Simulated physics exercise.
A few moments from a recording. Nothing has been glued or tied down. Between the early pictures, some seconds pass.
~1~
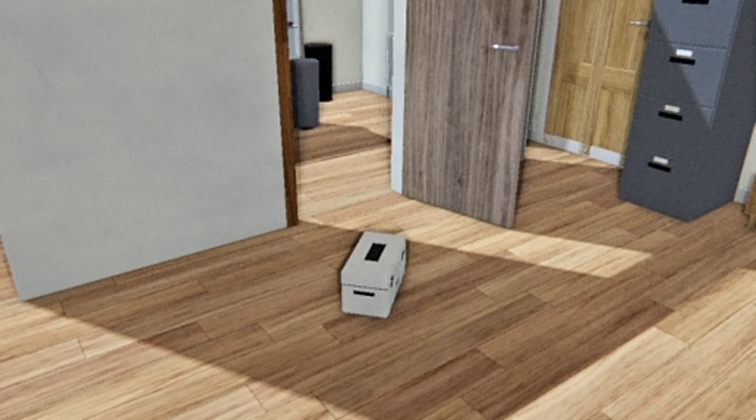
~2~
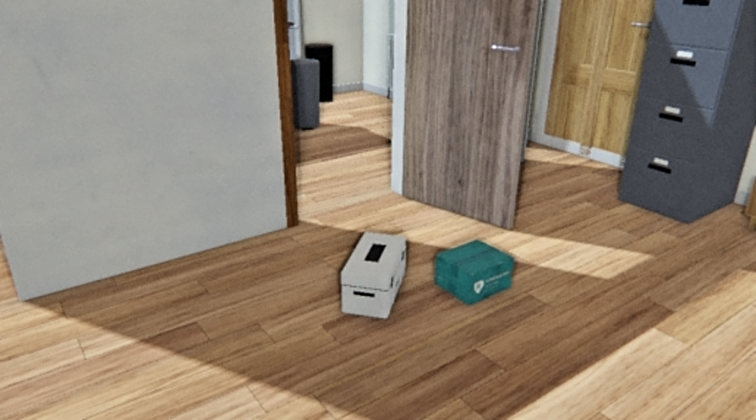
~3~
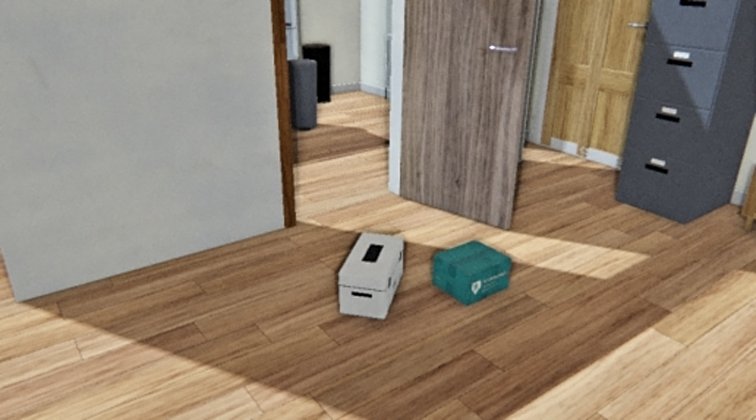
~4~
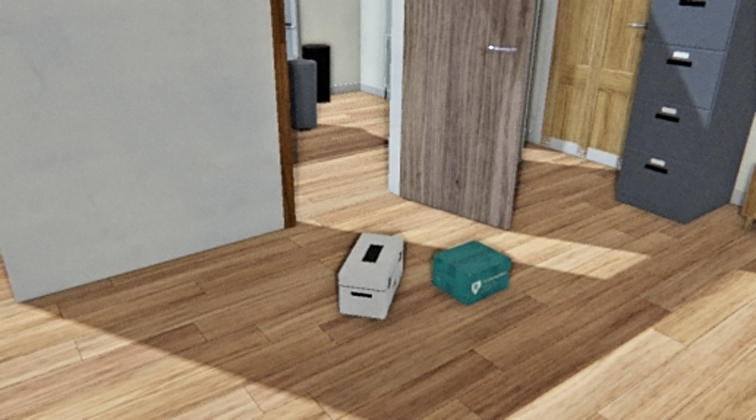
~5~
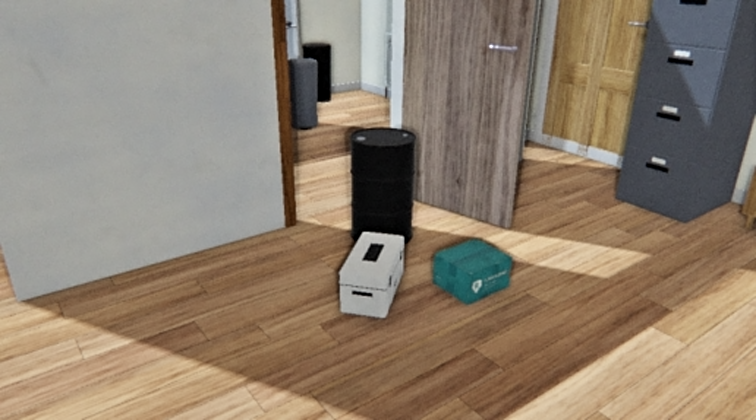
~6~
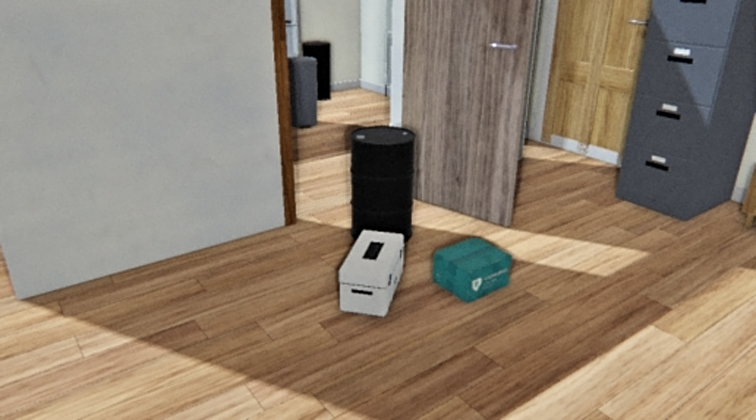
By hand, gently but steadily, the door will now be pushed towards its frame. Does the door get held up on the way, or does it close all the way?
Well, the door doesn't make it all the way in the end.
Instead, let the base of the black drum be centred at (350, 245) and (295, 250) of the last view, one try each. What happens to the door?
Held up, then Swings all the way.
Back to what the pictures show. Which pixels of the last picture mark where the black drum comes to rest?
At about (369, 186).
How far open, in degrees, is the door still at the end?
Around 50 degrees.
Then, 0.40 s after the last picture, door 95° open.
Then, 0.70 s after the last picture, door 75° open.
Then, 0.90 s after the last picture, door 59° open.
Then, 1.10 s after the last picture, door 53° open; black drum slid a little near (371, 186).
At rest, door 52° open; all 3 in place. Seen from the same camera at the end, black drum near (369, 186).
